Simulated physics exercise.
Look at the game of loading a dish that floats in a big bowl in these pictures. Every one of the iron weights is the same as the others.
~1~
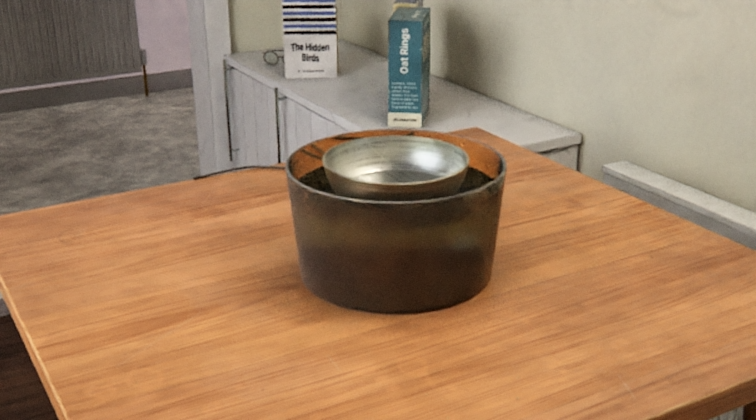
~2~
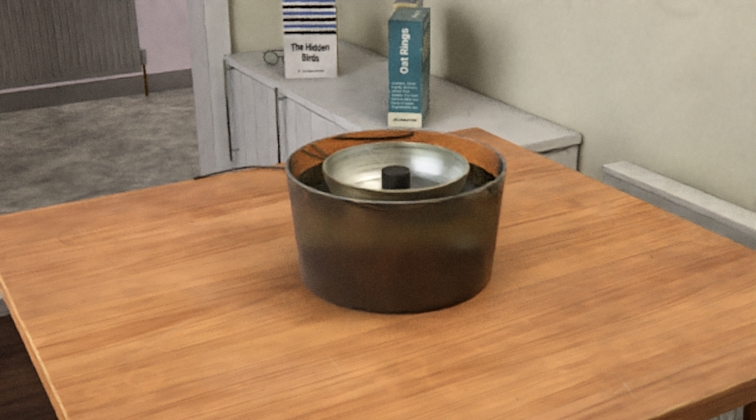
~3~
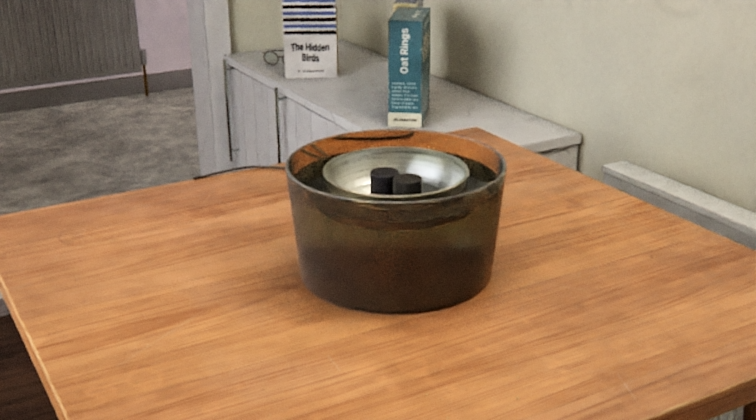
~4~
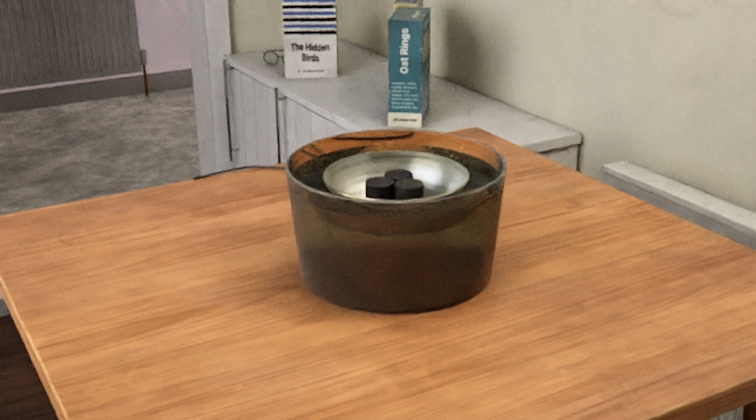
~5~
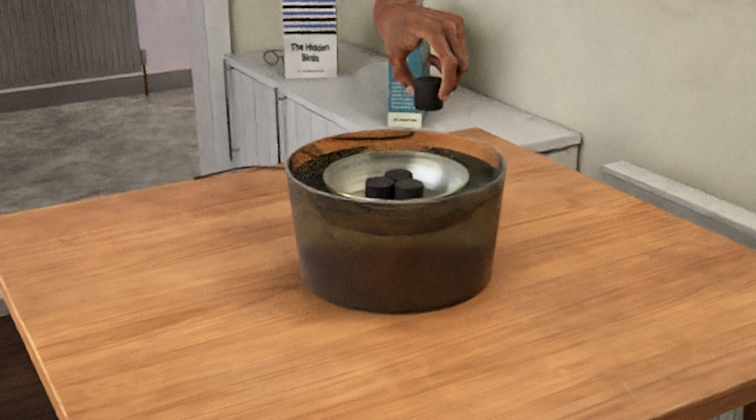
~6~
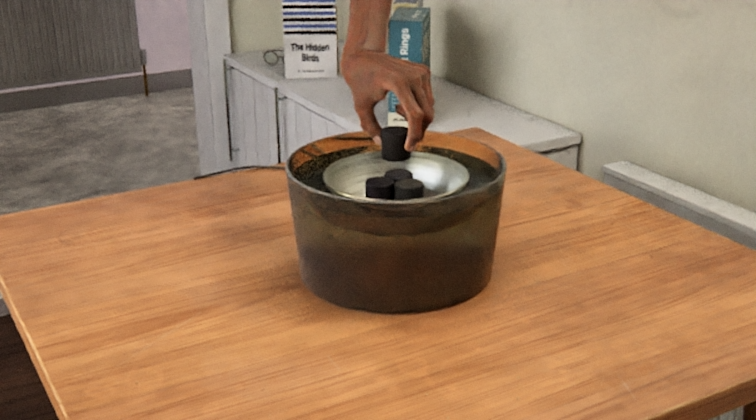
A hand appears late above a wooden table, seen from slightly above in a room with a pale cabinet holding a blue-striped book and a teal box. On the table, a silver dish floats inside a large dark, see-through bowl. Black cylinders appear in the dish one after another until there are three, the dish sinking lower, and the hand lowers another toward it while the camera stays still.
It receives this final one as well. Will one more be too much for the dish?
It is done for.
A moment on, the iron weight is in and the dish dips.
Further on, water pours in over its edge.
When it is over, the dish lies on the bottom with its load.
